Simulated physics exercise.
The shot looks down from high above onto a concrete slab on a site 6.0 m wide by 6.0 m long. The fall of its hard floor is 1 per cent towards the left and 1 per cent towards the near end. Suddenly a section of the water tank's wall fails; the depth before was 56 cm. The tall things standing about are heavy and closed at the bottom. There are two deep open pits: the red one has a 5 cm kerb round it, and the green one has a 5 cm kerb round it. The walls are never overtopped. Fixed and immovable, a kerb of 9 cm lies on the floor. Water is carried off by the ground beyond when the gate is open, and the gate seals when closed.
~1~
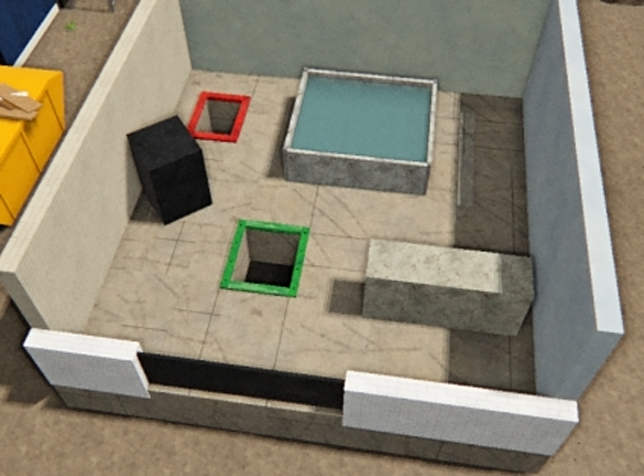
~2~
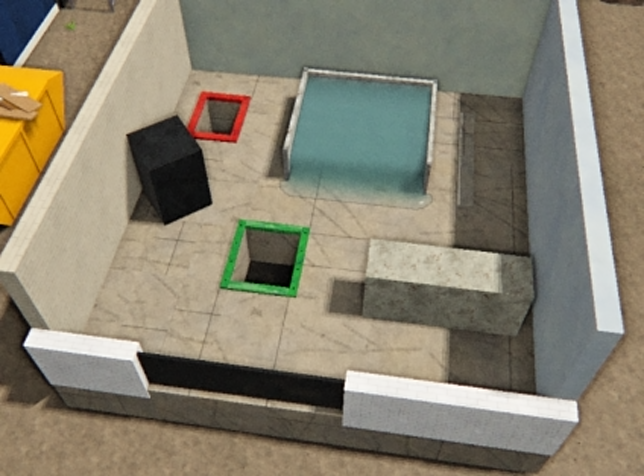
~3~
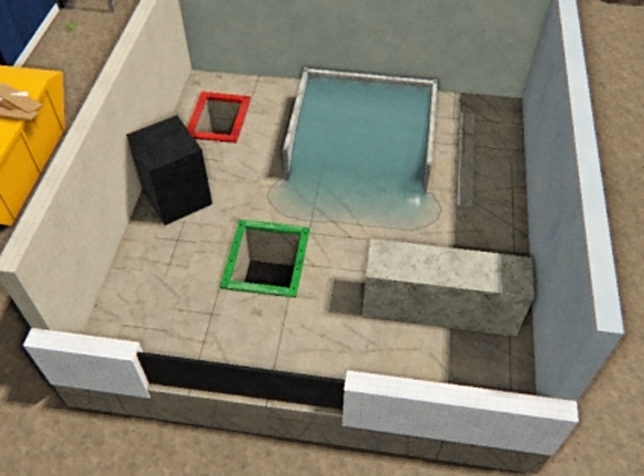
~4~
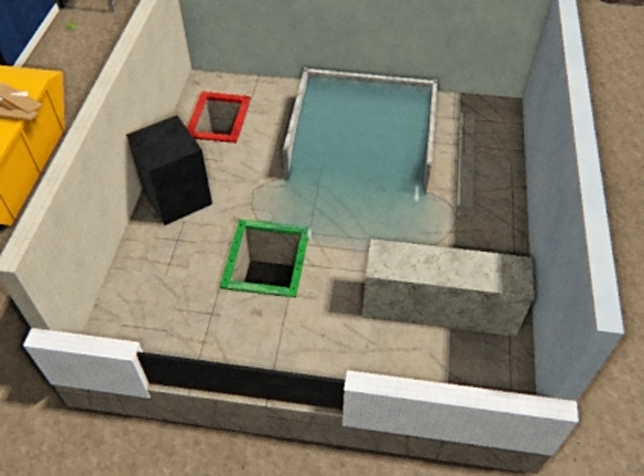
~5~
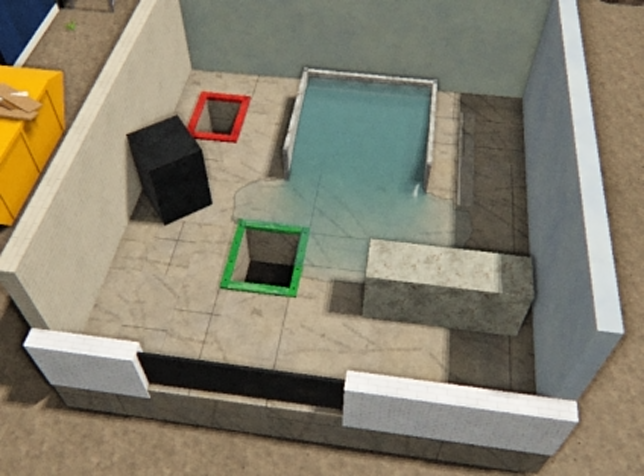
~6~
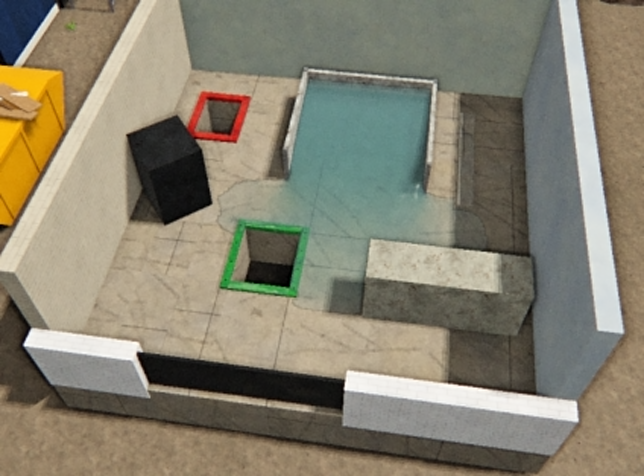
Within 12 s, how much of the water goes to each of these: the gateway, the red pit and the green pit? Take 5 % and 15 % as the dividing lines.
Shares: Gateway - not even 5 %; red pit - less than 5 %; green pit - above 15 %.
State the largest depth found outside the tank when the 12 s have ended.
Max depth: About 12 centimetres.
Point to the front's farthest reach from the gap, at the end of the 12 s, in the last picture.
Somewhere near pixel (72, 361).
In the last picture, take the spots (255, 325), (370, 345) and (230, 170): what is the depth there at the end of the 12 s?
6, 5 and 6 cm, respectively.
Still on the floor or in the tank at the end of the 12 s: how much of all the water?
Some 70 per cent remains.
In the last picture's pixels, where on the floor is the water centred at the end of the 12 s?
Near (279, 227).
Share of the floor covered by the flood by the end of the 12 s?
About 95 per cent.
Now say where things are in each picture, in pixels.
In the first picture, the water tank at (363, 118) is whole and still, 56 cm deep.
In the second picture, water pours out at (356, 177) and has run 1.1 m, to (425, 202); deepest outside 14 cm, 56 cm at the water tank's back.
In the third picture, the front is at (273, 195), 1.3 m from the gap at (356, 178); 1.4 m2 of floor is under water; 56 cm left at the back of the water tank.
In the fourth picture, water pours out at (356, 179) and has run 1.6 m, to (443, 231); deepest outside 22 cm, 55 cm at the water tank's back.
In the fifth picture, the front is at (239, 219), 1.9 m from the gap at (356, 179); 4.2 m2 of floor is under water; 48 cm left at the back of the water tank.
In the sixth picture, the front is at (298, 301), 2.3 m from the gap at (356, 179); 5.2 m2 of floor is under water; 47 cm left at the back of the water tank.
A moment later water covers 30 % of the floor and is deepest (34 cm) near (376, 281); gone so far, the gateway 0 %, the red pit 0 %, the green pit 6 %.
Soon after water covers 45 % of the floor and is deepest (30 cm) near (290, 391); gone so far, the gateway 0 %, the red pit 0 %, the green pit 12 %.
Next water covers 60 % of the floor and is deepest (26 cm) near (85, 363); gone so far, the gateway 0 %, the red pit 0 %, the green pit 18 %.
Later on water covers 90 % of the floor and is deepest (13 cm) near (105, 282); gone so far, the gateway 0 %, the red pit 0 %, the green pit 24 %.
At the end water covers 95 % of the floor and is deepest (12 cm) near (101, 292); gone so far, the gateway 0 %, the red pit 1 %, the green pit 28 %.
